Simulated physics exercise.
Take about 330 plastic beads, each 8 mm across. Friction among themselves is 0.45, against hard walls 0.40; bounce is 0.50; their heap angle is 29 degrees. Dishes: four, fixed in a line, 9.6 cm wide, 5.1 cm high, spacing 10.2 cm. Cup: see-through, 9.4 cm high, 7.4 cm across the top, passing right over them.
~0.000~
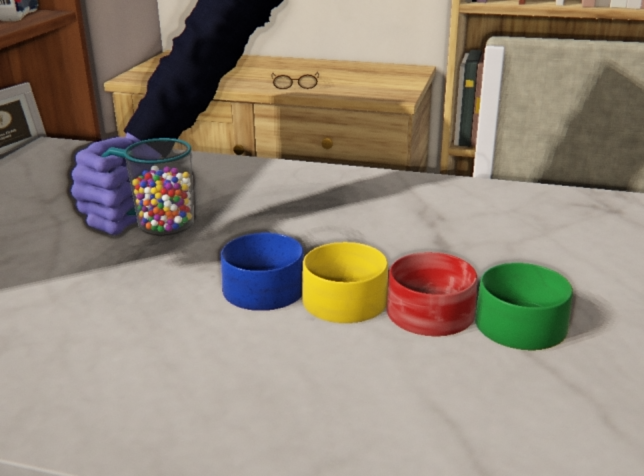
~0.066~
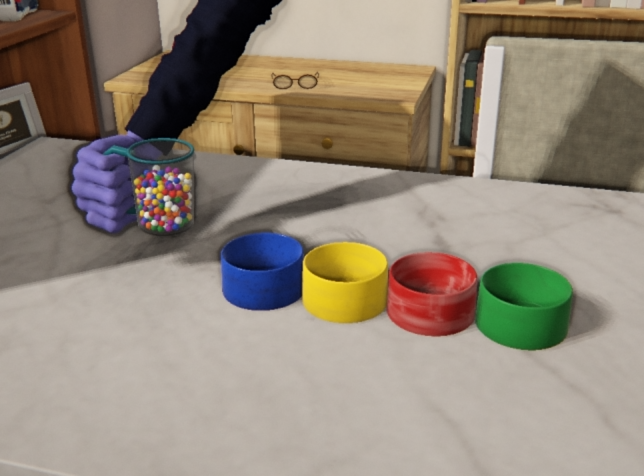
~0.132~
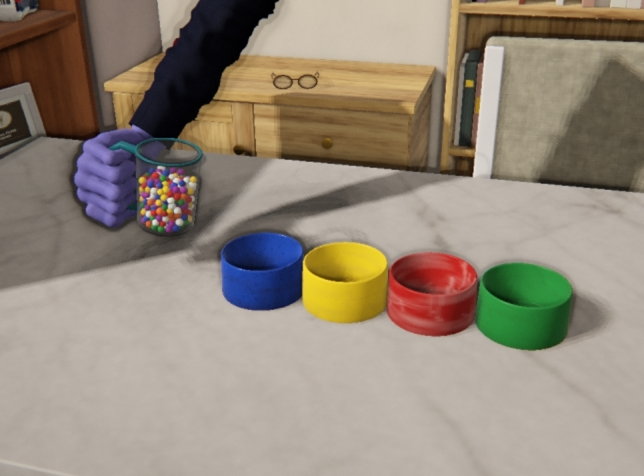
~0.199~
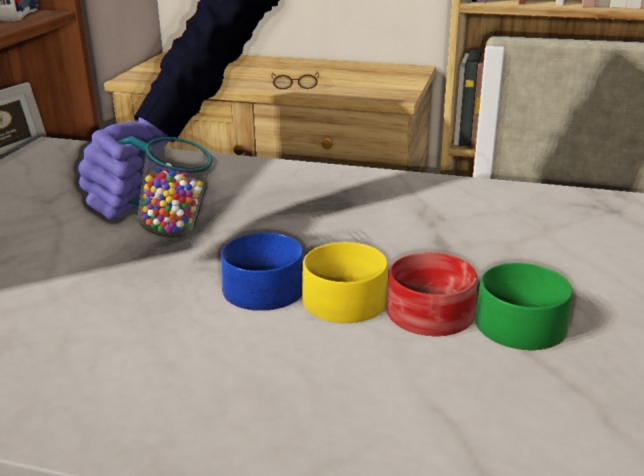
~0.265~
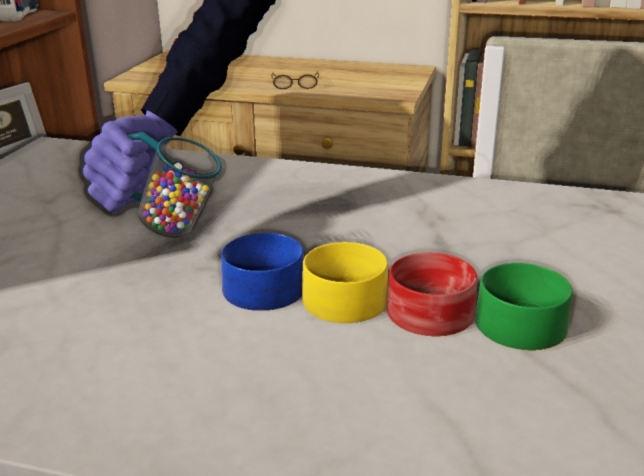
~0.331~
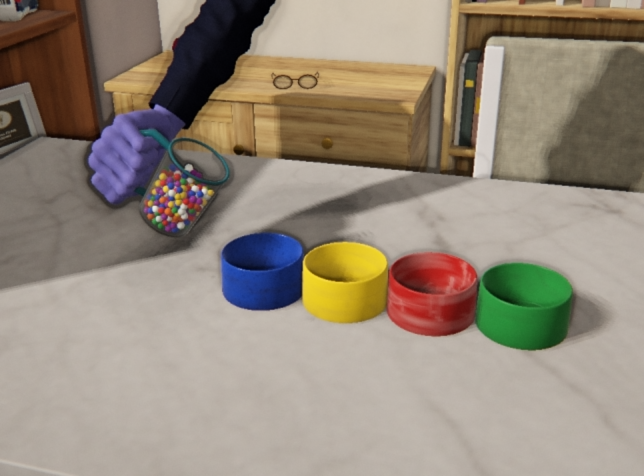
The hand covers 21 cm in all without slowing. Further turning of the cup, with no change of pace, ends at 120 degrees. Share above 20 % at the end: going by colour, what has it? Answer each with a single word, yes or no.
Red no, blue yes, green no, yellow no, counter no.
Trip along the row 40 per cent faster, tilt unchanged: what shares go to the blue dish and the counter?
Shares: Blue 10, counter 10.
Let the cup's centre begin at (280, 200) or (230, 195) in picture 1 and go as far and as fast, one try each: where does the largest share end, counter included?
The winner: Red; yellow.
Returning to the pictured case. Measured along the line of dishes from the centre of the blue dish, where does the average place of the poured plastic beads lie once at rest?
Roughly 2 cm away, on the larger-x side.
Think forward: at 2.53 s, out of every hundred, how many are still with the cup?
About 0 percent of the load.
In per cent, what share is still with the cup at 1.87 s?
Reading: Approx. 0 %.
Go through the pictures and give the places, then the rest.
Cup at (162, 187), tilt 0 degrees, lip at (187, 153), moved 0.0 cm; middle of the pieces at (163, 198); blue dish at (262, 252); yellow dish at (345, 262); red dish at (433, 273); green dish at (526, 285), in the first picture.
Cup at (164, 188), tilt 2 degrees, lip at (190, 155), moved 0.2 cm; middle of the pieces at (164, 198), in the second picture.
Cup at (168, 188), tilt 9 degrees, lip at (199, 159), moved 0.7 cm; middle of the pieces at (166, 198), in the third picture.
Cup at (172, 189), tilt 17 degrees, lip at (209, 166), moved 1.3 cm; middle of the pieces at (169, 198), in the fourth picture.
Cup at (177, 189), tilt 26 degrees, lip at (218, 173), moved 1.9 cm; middle of the pieces at (172, 198), in the fifth picture.
Cup at (182, 190), tilt 34 degrees, lip at (226, 180), moved 2.5 cm; middle of the pieces at (176, 197); blue dish at (262, 252); yellow dish at (345, 262); red dish at (433, 273); green dish at (526, 285). The cup turns about 125 degrees a second and travels 9 cm a second, in the sixth picture.
Then, at 1.25 s, tilt 120 degrees; cup holds 10 %, blue 80 %.
After 1.87 s, tilt 120 degrees; cup holds 0 %, blue 85 %, yellow 5 %.
Then, at 2.53 s, tilt 120 degrees; cup holds 0 %, blue 85 %, yellow 5 %.
In the end, at 2.8 s, red 0 %, blue 85 %, green 0 %, yellow 5 %, counter 10 %.
